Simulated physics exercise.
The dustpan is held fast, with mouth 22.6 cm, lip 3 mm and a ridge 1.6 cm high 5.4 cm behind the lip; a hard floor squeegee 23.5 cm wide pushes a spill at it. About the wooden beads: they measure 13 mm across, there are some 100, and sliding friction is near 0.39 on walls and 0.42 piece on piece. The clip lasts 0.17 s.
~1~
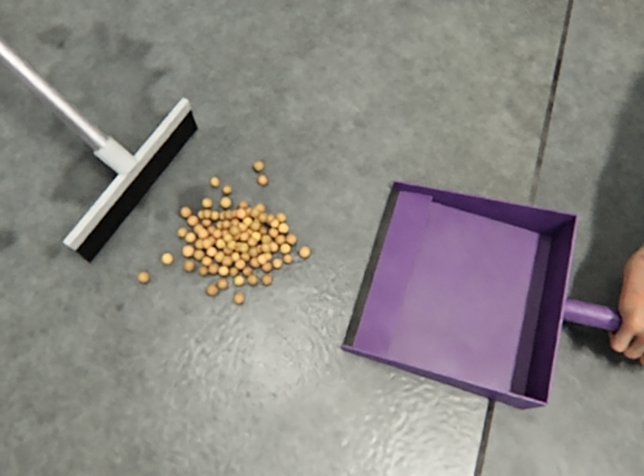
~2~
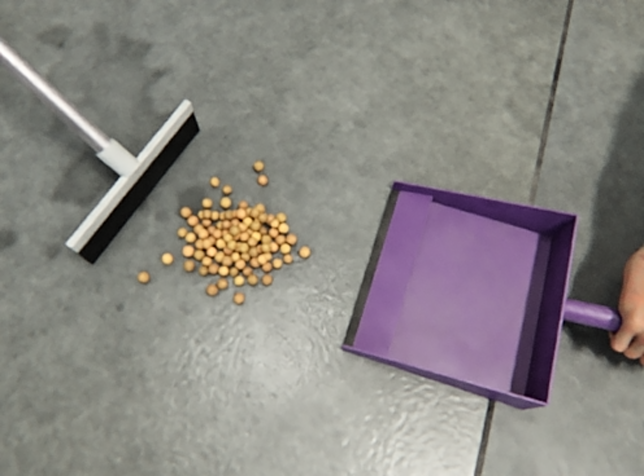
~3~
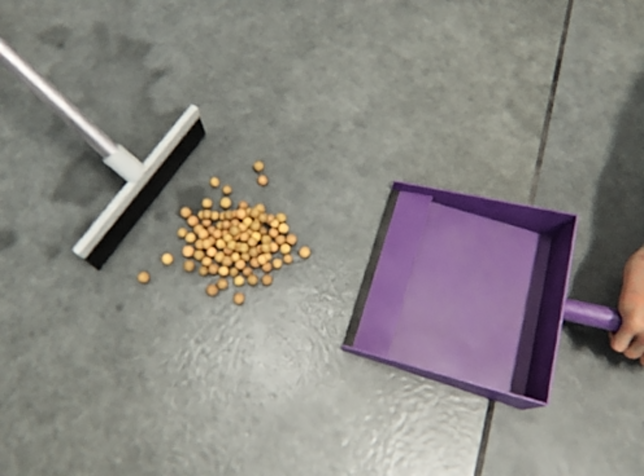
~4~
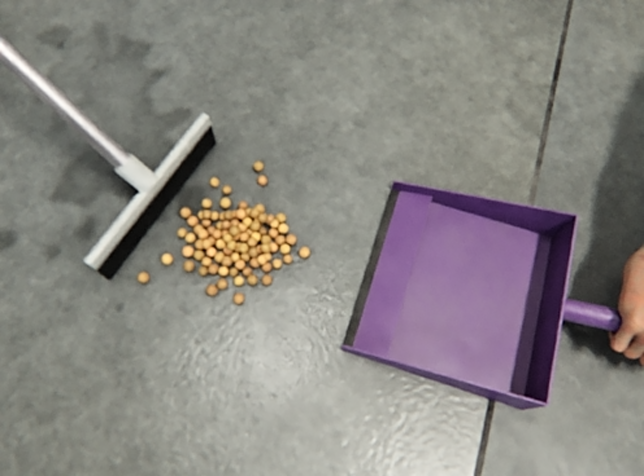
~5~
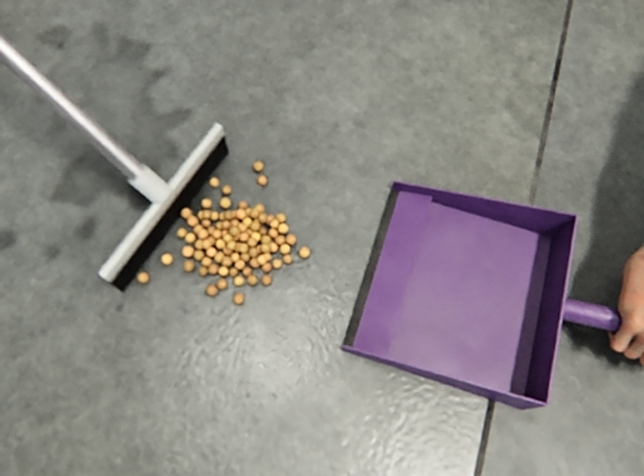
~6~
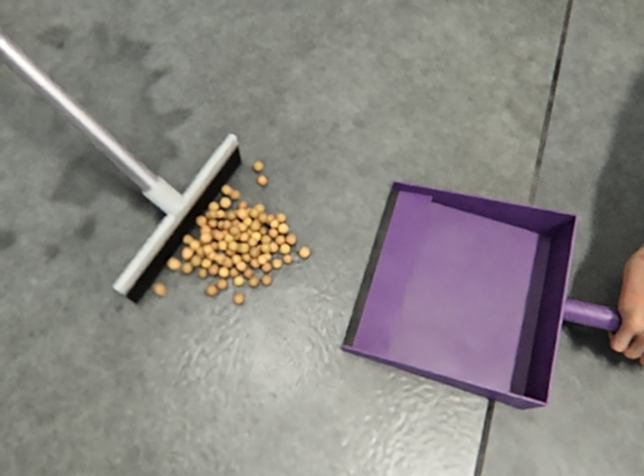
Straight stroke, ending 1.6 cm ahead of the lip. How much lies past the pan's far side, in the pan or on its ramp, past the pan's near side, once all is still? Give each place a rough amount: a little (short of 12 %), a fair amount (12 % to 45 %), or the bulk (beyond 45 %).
Far side: A little; pan: A fair amount; near side: A fair amount.
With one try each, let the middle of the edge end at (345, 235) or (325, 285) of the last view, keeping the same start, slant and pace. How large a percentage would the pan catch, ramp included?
Close to 25 and 30 in a hundred, in that order.
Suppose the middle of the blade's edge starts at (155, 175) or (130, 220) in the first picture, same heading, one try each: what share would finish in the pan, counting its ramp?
Roughly 25 % and 25 %.
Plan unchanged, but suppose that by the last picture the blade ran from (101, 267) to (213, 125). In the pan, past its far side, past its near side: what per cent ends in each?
Pan 30 % / far 0 % / near 25 %.
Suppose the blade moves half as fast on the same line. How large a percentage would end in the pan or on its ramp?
I'd put it at roughly 25 per cent.
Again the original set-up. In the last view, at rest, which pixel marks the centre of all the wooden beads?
Centre at rest, approx.: (356, 323) px.
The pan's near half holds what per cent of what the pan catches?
About 90 %.
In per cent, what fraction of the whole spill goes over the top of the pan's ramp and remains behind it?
Estimate: Near 10 per cent of all.
Then, 0.15 s after the last picture, middle of the blade 13 cm from the lip; 0 % over the lip, far side 0 %, near side 15 %.
Then, 0.25 s after the last picture, middle of the blade 7 cm from the lip; 0 % over the lip, far side 0 %, near side 25 %.
Then, 0.48 s after the last picture, middle of the blade 4 cm from the lip; 35 % over the lip, far side 0 %, near side 30 %.
In the end, far side 0 %, pan 30 %, near side 35 %, in front of the lip or behind the blade 35 %.
